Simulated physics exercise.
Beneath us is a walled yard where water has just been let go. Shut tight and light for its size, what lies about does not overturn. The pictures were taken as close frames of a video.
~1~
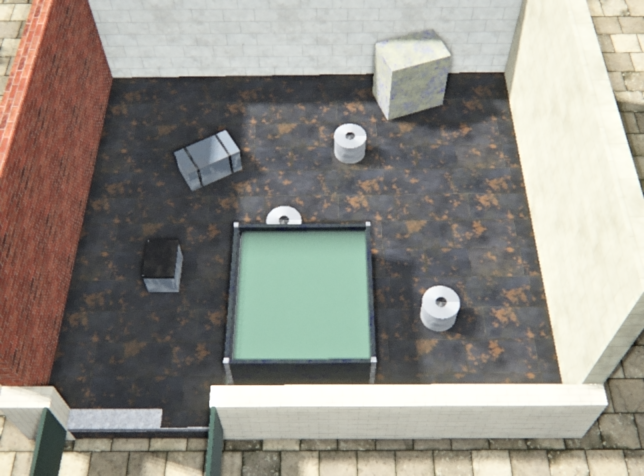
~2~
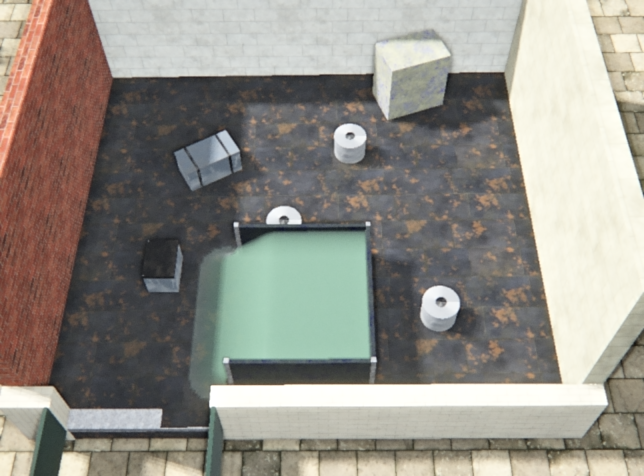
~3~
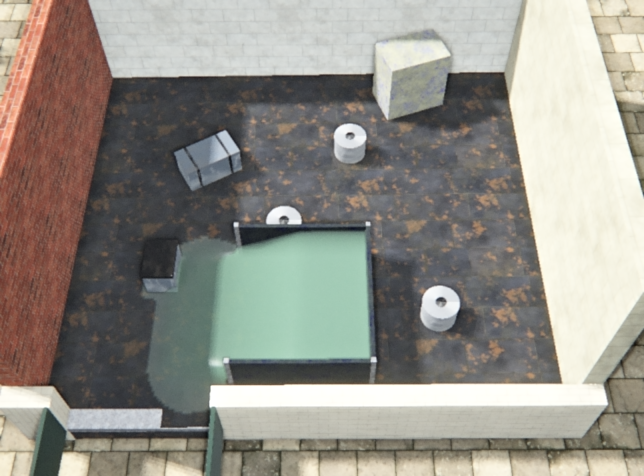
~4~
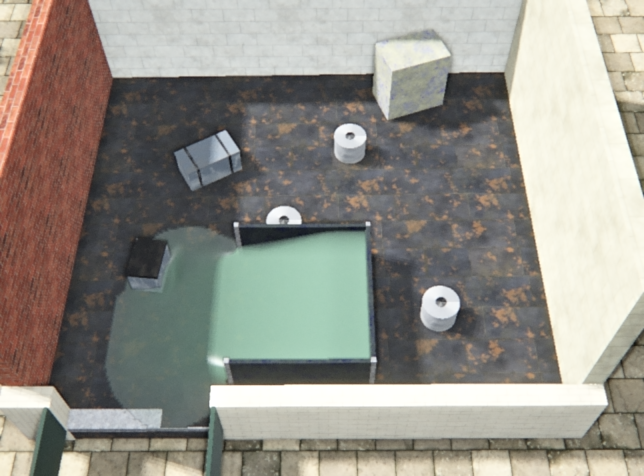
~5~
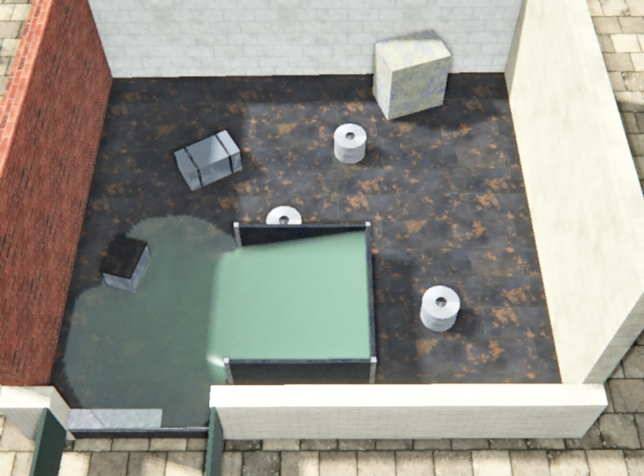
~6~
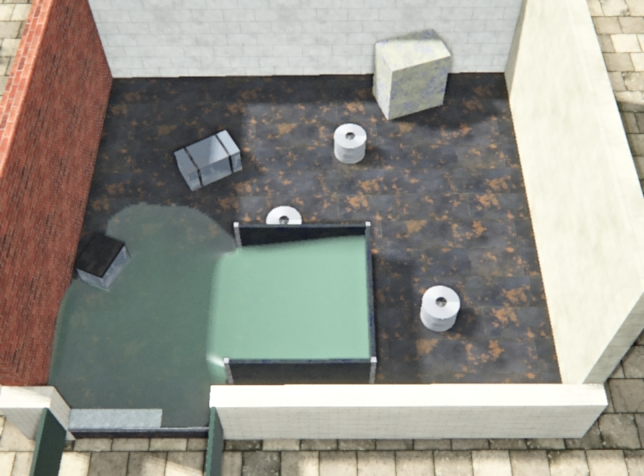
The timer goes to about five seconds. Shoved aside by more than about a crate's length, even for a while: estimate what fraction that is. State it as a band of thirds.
It falls in the band below one third.
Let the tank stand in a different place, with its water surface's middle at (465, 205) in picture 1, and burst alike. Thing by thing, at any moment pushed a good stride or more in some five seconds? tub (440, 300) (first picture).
Fell short.
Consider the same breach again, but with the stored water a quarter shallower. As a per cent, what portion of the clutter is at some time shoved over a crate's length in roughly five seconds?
By my count, 20 %.
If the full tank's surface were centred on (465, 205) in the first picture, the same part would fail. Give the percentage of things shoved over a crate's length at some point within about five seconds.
Near 80 in a hundred.
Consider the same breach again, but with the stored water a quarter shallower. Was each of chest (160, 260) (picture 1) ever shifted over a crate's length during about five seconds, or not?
Going by the pictures, I'd say it made the full stretch.
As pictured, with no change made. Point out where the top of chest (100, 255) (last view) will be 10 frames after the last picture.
At about (116, 138).
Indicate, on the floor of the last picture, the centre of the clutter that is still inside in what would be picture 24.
Around pixel (293, 186).
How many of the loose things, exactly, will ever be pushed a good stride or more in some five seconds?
My tally gives 1.
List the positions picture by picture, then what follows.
In the first picture, a chest at (161, 258) rests on the ground; a tub at (441, 302) rests on the ground; 0 of 5 have shifted.
In the second picture, a chest at (161, 258) rests on the ground; a tub at (441, 302), on the bottom; 0 of 5 have shifted.
In the third picture, a chest at (160, 258) rests on the ground; a tub at (441, 302), on the bottom; 0 of 5 have shifted.
In the fourth picture, a chest at (147, 257) rests on the ground, close to its start; a tub at (441, 302) rests on the ground; 1 of 5 have shifted.
In the fifth picture, a chest at (124, 256) rests on the ground, a stride from its start; a tub at (441, 302), on the bottom; 1 of 5 have shifted.
In the sixth picture, a chest at (99, 254), on the bottom, a stride from its start; a tub at (441, 302) rests on the ground; 1 of 5 have shifted.
A moment on, 1 of 5 are well off their spots; 0 afloat.
Next, 1 of 5 are well off their spots; 1 afloat.
Later, 1 of 5 are well off their spots; 1 afloat.
In the end, 1 of 5 are well off their spots, and 1 have been at some point; 0 afloat.
